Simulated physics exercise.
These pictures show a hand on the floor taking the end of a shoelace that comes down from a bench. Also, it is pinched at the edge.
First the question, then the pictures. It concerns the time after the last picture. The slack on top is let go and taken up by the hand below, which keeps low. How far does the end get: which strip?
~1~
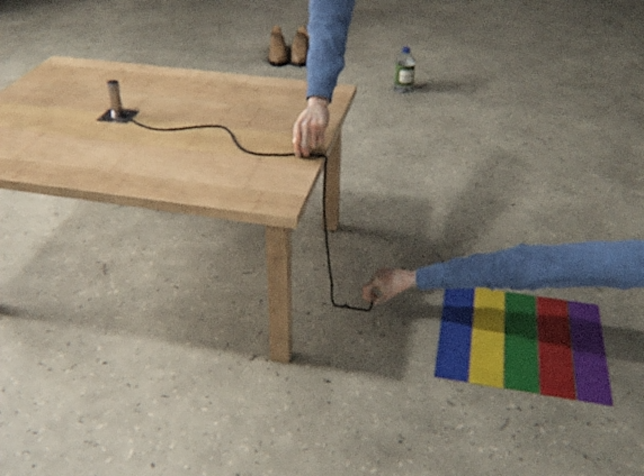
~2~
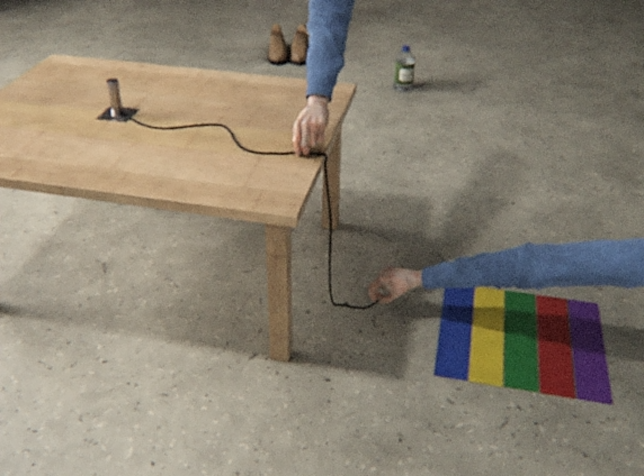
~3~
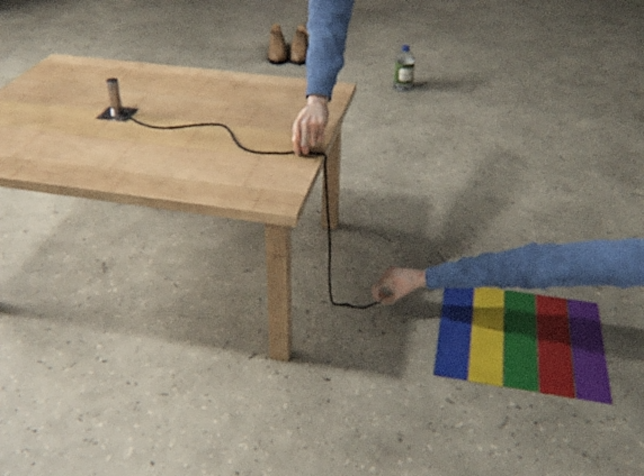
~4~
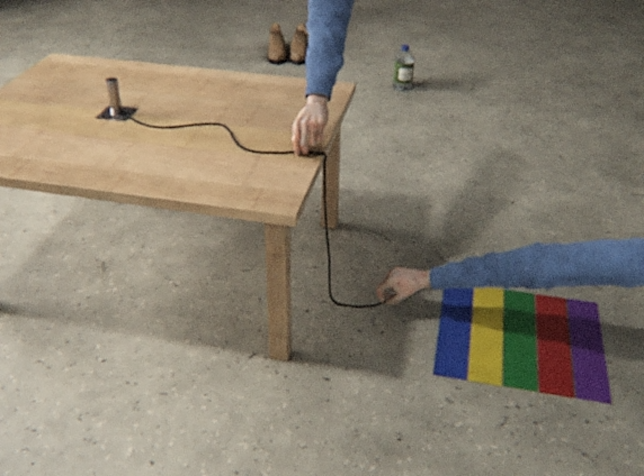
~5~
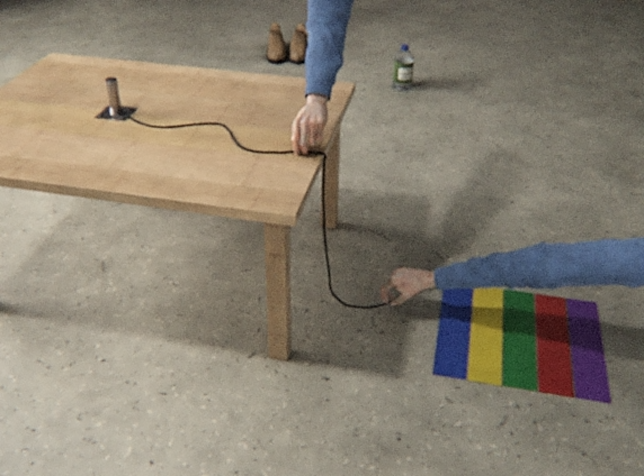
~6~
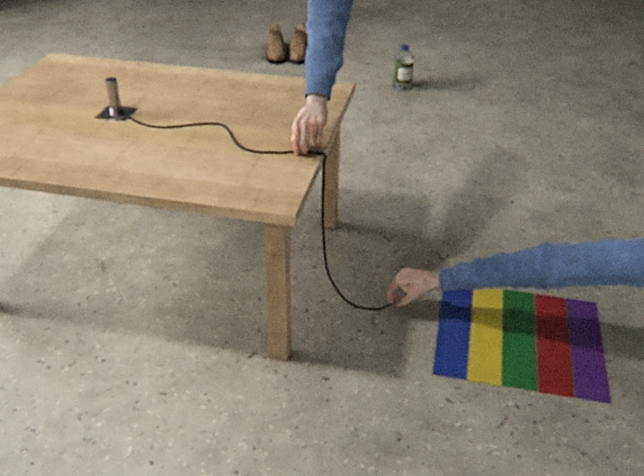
As far as the green strip.
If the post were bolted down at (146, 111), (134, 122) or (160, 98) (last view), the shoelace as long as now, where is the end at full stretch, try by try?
The spots are near (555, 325), (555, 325) and (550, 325).
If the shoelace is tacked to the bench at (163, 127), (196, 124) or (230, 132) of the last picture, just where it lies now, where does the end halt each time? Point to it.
Approximately at (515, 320), at (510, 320) and at (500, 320), in that order.
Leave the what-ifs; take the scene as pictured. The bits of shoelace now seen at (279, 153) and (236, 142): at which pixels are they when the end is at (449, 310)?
You'll find them at about (311, 151) and about (261, 142).
Soon after, end near (449, 310); over blue.
Then, end near (494, 317); over yellow.
At full stretch, end near (522, 321); over green. It gets as far as the green strip.
